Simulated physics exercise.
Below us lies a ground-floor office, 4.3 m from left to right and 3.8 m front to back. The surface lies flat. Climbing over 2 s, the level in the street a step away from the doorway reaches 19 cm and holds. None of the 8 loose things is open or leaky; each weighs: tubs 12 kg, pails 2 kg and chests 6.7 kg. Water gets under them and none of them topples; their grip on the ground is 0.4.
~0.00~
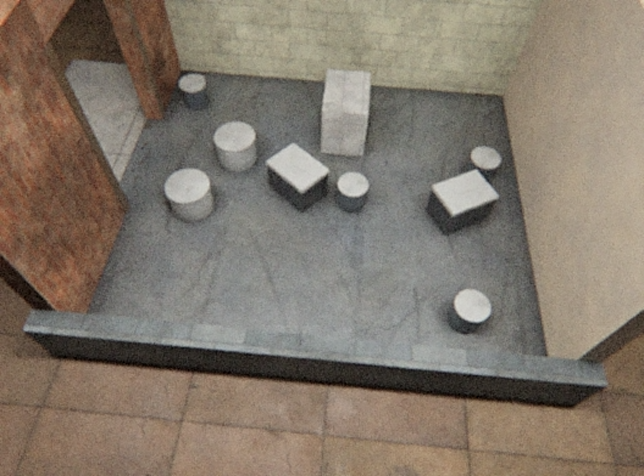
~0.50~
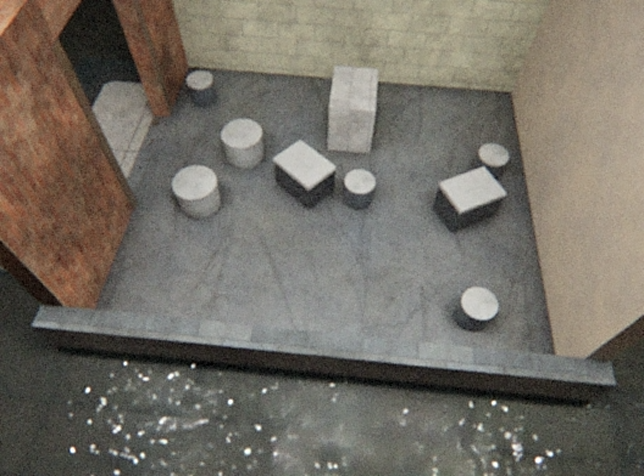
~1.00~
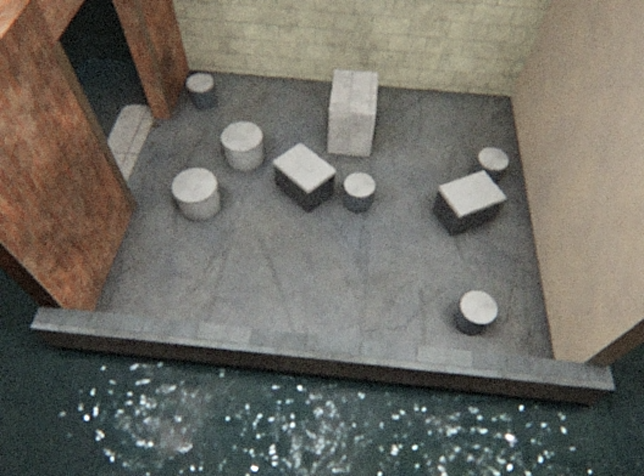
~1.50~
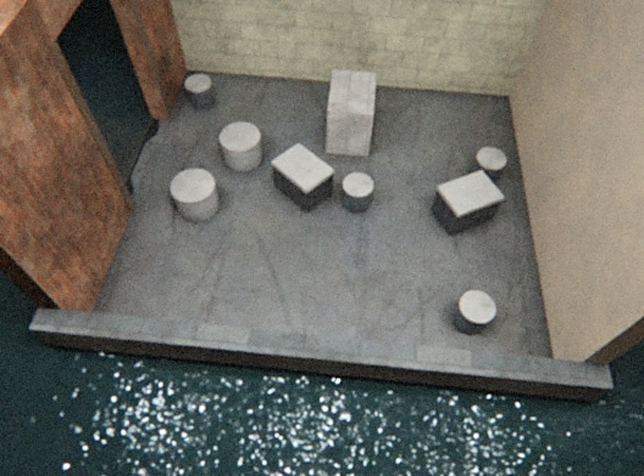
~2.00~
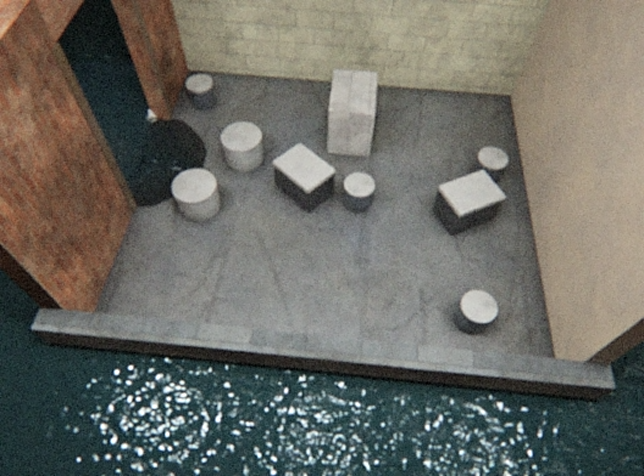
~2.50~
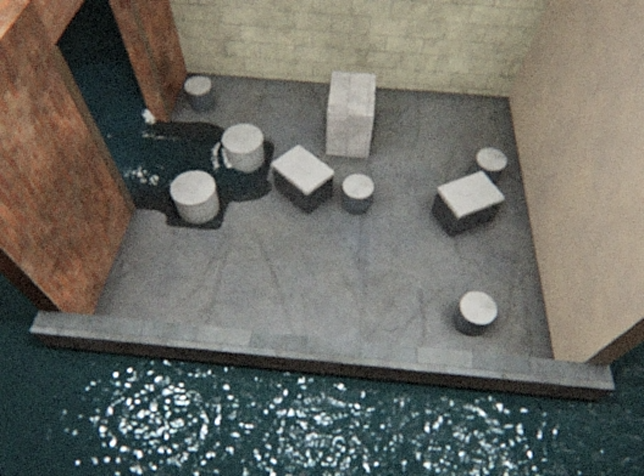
In a walled ground-floor room with tubs and blocks standing about, dark water spread outside the low front wall, then came through the left doorway and crept around the nearest tubs, which stayed put.
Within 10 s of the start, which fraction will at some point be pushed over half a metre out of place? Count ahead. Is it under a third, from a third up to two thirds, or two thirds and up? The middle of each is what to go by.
I would say two thirds and up.
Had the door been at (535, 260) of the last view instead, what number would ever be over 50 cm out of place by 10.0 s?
The count would be 7.
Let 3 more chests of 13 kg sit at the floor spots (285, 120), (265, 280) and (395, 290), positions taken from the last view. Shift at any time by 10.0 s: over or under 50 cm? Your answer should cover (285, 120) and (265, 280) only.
The first: Farther. The second: Not as far.
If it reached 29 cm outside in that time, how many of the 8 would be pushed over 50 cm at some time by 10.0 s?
I count 8 of them in that case.
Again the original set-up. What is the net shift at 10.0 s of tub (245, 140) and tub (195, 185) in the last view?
Respectively 150 and 80 cm.
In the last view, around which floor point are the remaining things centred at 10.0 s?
Mean floor pixel: About (361, 218).
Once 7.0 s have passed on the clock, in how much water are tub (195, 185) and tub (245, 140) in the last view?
Roughly 4 and 8 cm.
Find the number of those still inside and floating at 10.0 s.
The count is 7.
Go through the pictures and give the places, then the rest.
In the first picture, a tub at (235, 136) rests on the ground; a tub at (187, 185), on the bottom; 0.0 m2 under water; 0 of 8 have shifted.
In the second picture, a tub at (242, 133) rests on the ground; a tub at (194, 182), on the bottom; water covers 0.0 m2; 0 of 8 have shifted.
In the third picture, a tub at (242, 136) rests on the ground; a tub at (194, 185), on the bottom; water covers 0.0 m2; 0 of 8 have shifted.
In the fourth picture, a tub at (240, 136) rests on the ground; a tub at (192, 185), on the bottom; 0.0 m2 under water; 0 of 8 have shifted.
In the fifth picture, a tub at (241, 136), on the bottom; a tub at (194, 185), on the bottom; water covers 0.6 m2; 0 of 8 have shifted.
In the sixth picture, a tub at (243, 138) rests on the ground; a tub at (193, 187), on the bottom; water covers 1.2 m2; 0 of 8 have shifted.
After 3.5 s 1 of 8 are over 50 cm from their spots; 0 afloat.
After 4.5 s 4 of 8 are over 50 cm from their spots; 1 afloat.
After 7.0 s 5 of 8 are over 50 cm from their spots; 6 afloat.
After 10.0 s 8 of 8 are over 50 cm from their spots, and 8 have been at some point; 7 afloat.
